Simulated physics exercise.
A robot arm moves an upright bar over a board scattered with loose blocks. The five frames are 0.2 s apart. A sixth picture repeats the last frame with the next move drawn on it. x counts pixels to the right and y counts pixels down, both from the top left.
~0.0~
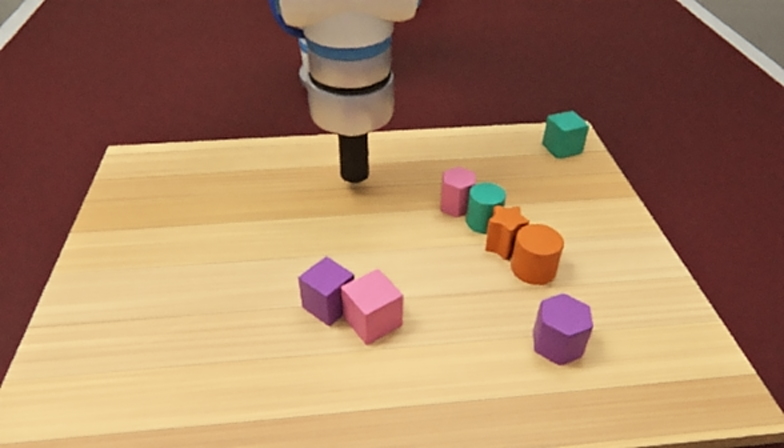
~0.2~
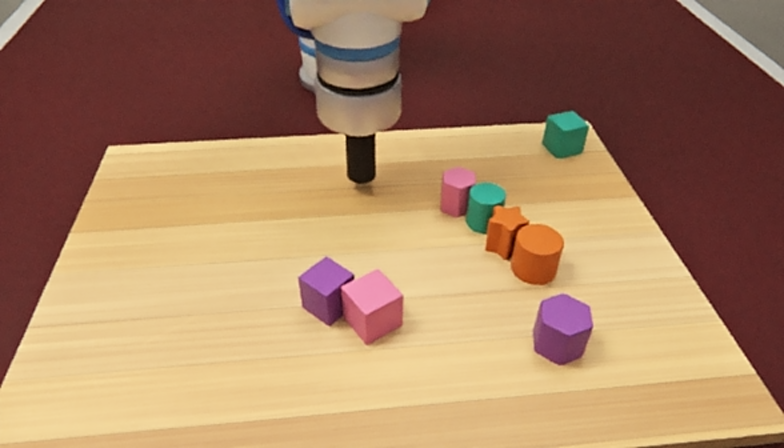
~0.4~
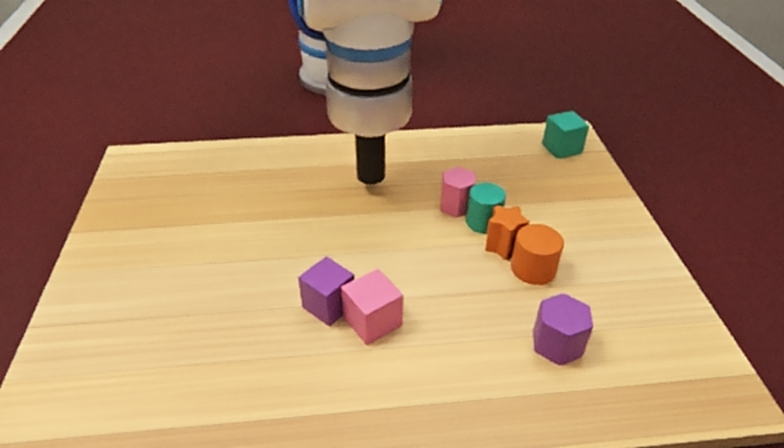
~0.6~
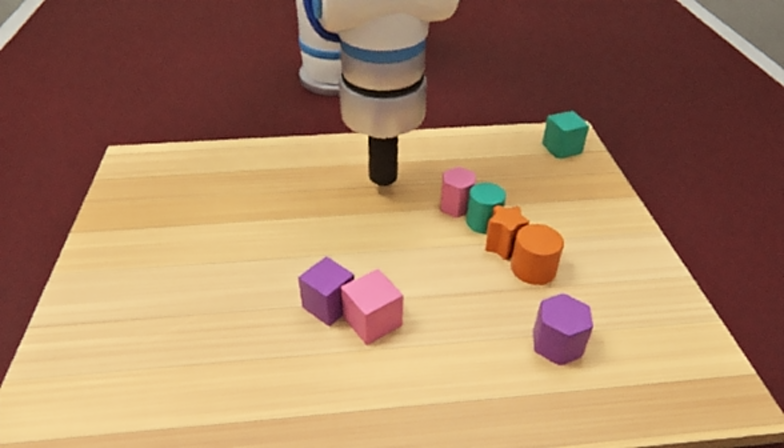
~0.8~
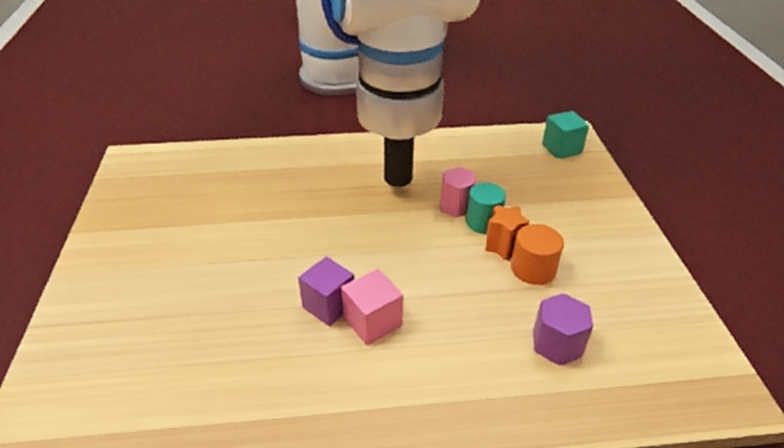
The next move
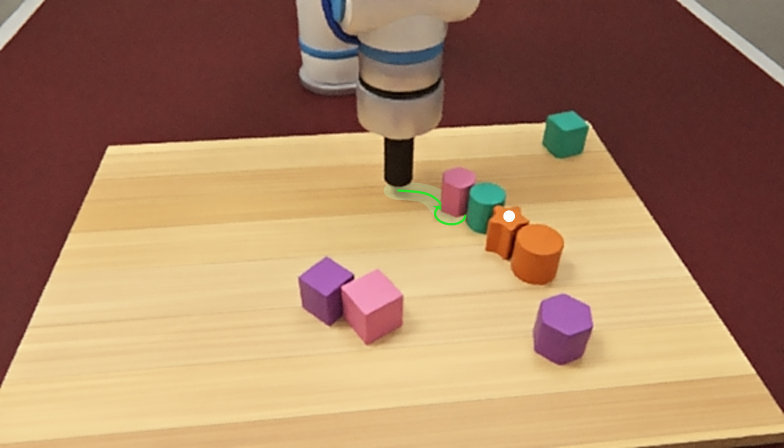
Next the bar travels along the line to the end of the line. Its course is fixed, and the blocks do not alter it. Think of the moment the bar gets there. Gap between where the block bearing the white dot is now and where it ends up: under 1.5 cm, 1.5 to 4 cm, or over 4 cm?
I reckon it covers less than 1.5 cm.
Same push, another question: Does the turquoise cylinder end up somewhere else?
Yes, that is what happens.
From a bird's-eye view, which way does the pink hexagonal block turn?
It turns counter-clockwise.
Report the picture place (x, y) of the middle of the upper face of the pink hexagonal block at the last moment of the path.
For the centre of its top, I'd go with (484, 181).
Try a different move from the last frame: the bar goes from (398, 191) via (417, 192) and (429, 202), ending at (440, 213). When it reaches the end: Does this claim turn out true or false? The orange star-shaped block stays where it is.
That is true.
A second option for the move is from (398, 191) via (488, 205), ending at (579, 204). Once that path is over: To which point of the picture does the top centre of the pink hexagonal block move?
My estimate: (619, 174).
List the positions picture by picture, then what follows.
In the first picture, bar tip at (355, 175); block tops, pink hexagonal block at (459, 177); turquoise cylinder at (488, 193); orange star-shaped block at (509, 216).
In the second picture, bar at (362, 175); blocks unchanged.
In the third picture, bar at (371, 176); blocks unchanged.
In the fourth picture, bar at (383, 177); blocks unchanged.
In the fifth picture, bar at (398, 179); pink hexagonal block at (459, 177); turquoise cylinder at (488, 193); orange star-shaped block at (509, 216).
Path on the board, from (398, 191) over (420, 192) and (438, 201) to (450, 214); the dot is on the orange star-shaped block.
On the path given first. Halfway along, bar at (432, 184); nothing pushed yet.
At the end, bar at (451, 202); pink hexagonal block at (484, 181), turned 80° anticlockwise; turquoise cylinder at (515, 195); orange star-shaped block in place.
